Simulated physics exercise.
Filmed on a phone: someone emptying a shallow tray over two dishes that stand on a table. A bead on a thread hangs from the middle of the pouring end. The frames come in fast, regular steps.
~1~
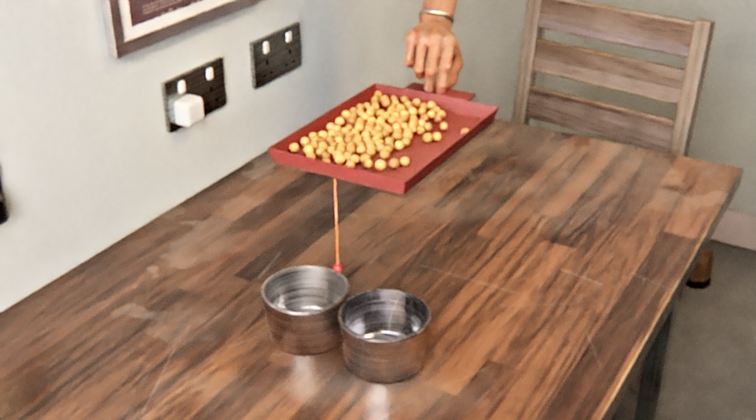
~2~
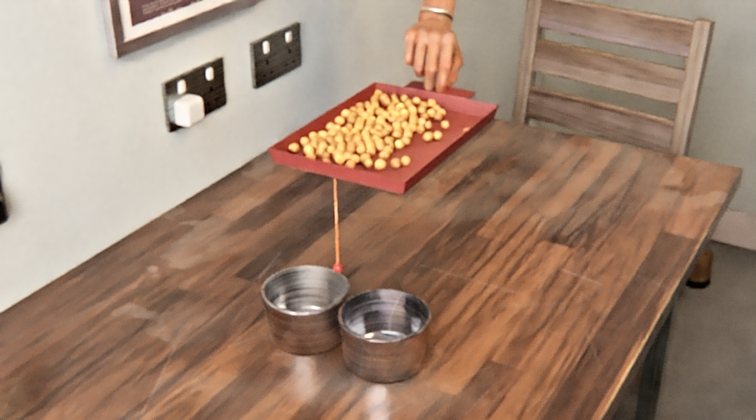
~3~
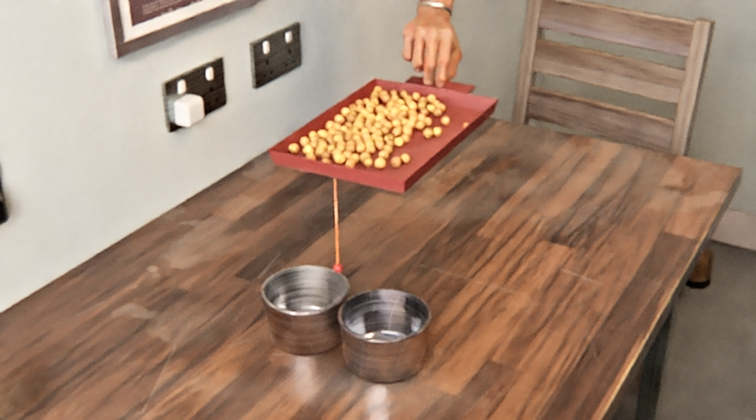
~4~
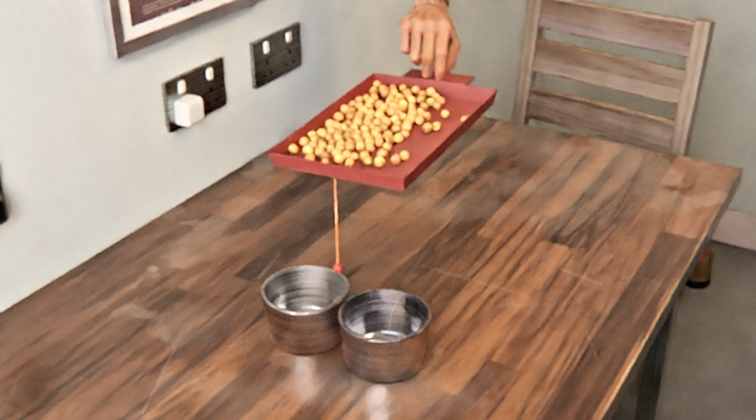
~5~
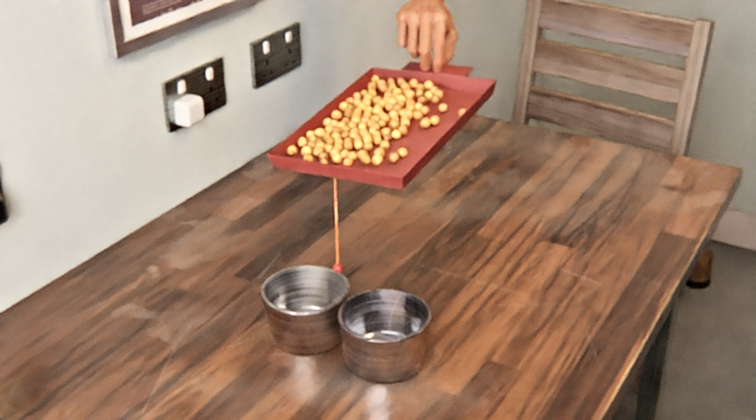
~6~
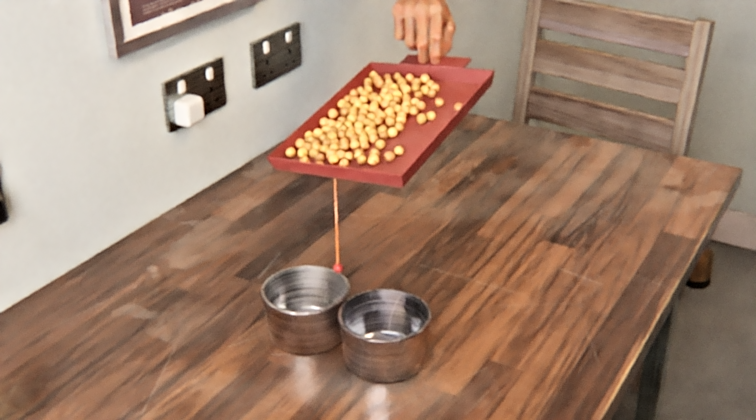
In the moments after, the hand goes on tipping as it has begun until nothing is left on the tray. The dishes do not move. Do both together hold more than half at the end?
Together they catch under half.
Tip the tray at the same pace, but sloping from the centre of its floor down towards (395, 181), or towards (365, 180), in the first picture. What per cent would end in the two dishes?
In turn 90 and 90 in a hundred.
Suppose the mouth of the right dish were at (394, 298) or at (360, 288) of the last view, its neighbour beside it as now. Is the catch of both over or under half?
In turn: Not half; over half.
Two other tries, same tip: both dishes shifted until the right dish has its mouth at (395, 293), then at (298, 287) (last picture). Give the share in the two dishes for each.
Roughly 20 per cent, and 80 per cent.
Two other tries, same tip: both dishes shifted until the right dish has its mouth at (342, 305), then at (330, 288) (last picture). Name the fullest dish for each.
The first try: The left one. The second: The left-hand dish.
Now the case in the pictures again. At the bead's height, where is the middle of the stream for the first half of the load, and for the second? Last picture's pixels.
First near (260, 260), later near (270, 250).
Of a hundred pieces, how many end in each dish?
The left dish has 20 per cent, the right dish has 0.
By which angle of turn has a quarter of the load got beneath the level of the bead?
At some 70 degrees.
Shortly afterwards, tray tipped steeply; all but a few on the tray; only a few in the left dish; only a few outside both; a little in the air.
Next, tray tipped right over; near a quarter in the left dish; the bulk outside both; a little in the air.
Some moments later, tray tipped past a quarter turn; near a quarter in the left dish; the bulk outside both.
In the end, tray tipped past a quarter turn; none at all in the right dish; near a quarter in the left dish; the bulk outside both.
